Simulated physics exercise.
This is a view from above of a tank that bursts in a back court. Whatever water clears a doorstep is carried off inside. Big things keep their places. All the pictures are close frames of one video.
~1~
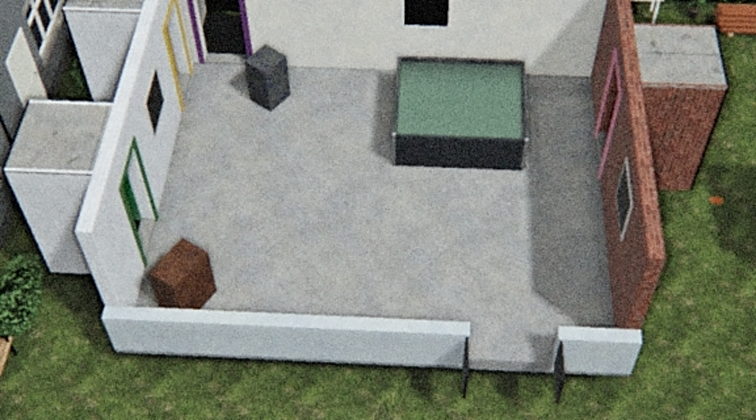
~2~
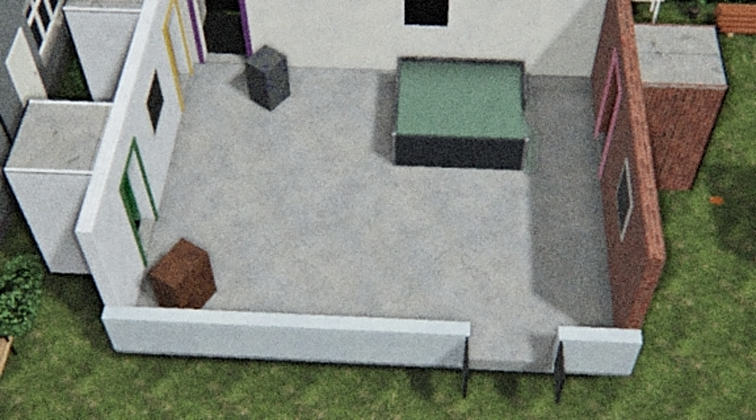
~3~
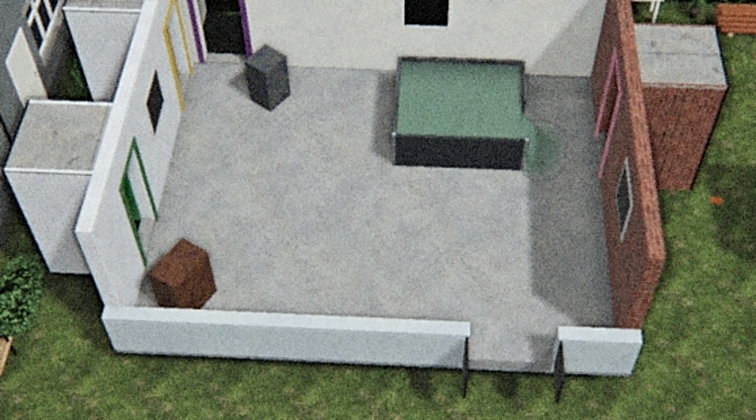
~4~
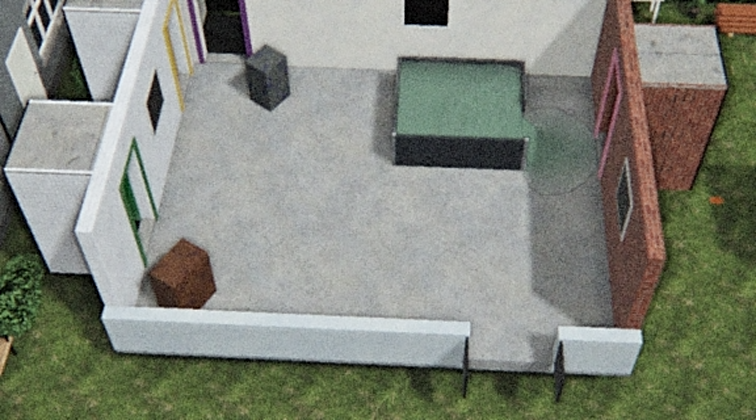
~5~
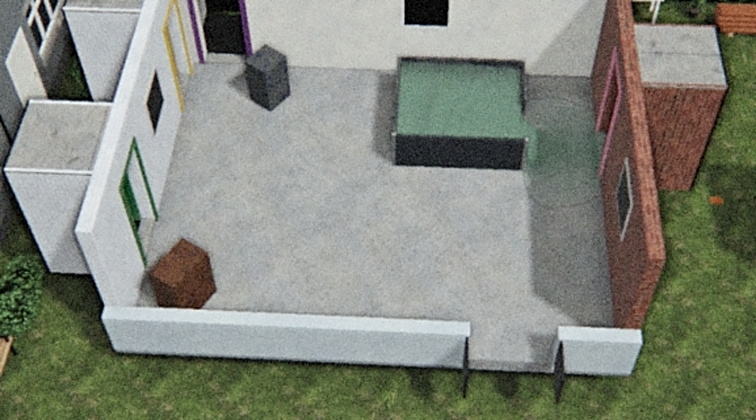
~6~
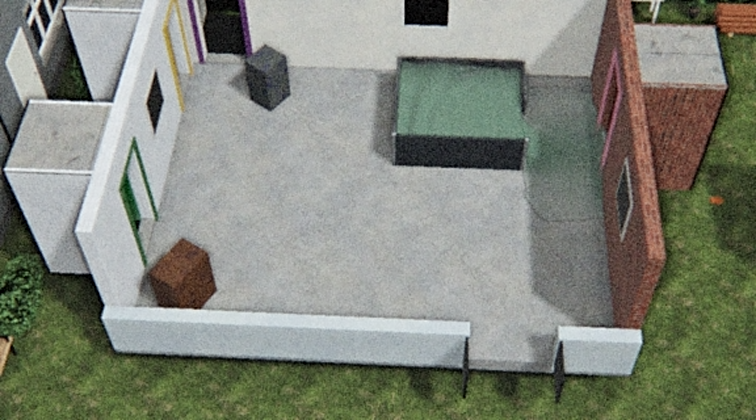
The clip opens on a walled court seen from above, with a dark-sided tank of green water standing whole near the back wall. Water escapes from the tank's right side and spreads in a thin greenish sheet toward the brick wall, then extends along it toward the front.
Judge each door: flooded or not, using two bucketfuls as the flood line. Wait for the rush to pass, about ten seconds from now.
The purple door is not flooded. The green door is not flooded. The pink door is flooded. The yellow door is not flooded.
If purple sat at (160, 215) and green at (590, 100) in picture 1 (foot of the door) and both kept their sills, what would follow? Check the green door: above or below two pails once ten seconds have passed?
Green door: Goes past it.
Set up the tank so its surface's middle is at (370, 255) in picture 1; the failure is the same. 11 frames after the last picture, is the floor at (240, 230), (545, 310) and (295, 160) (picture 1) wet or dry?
Taking the three spots in that order, I'd say spared, then drenched, then spared.
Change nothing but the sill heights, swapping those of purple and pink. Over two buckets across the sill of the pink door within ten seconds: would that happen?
As far as I can tell, the pink one overshoots.
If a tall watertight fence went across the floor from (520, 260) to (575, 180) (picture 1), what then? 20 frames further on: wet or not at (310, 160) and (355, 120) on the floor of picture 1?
Not wet, not wet.
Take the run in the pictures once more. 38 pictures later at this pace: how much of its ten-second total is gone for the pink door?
Around 100 percent.
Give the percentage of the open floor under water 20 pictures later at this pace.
About 30 per cent.
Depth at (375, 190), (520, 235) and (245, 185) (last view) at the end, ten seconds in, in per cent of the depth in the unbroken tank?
Going in order, roughly 0, 2 and 4 %.
A moment on, water covers 10 % of the floor; the purple door not reached, the green door not reached, the pink door far over two buckets in, the yellow door not reached.
Next, water covers 20 % of the floor; the purple door not reached, the green door not reached, the pink door far over two buckets in, the yellow door not reached.
Then, water covers 30 % of the floor; the purple door not reached, the green door not reached, the pink door far over two buckets in, the yellow door not reached.
Later, water covers 50 % of the floor; the purple door wet at the sill, nothing in, the green door not reached, the pink door far over two buckets in, the yellow door wet at the sill, nothing in.
In the end, water covers 80 % of the floor; the purple door under two buckets in, the green door wet at the sill, nothing in, the pink door far over two buckets in, the yellow door wet at the sill, nothing in.
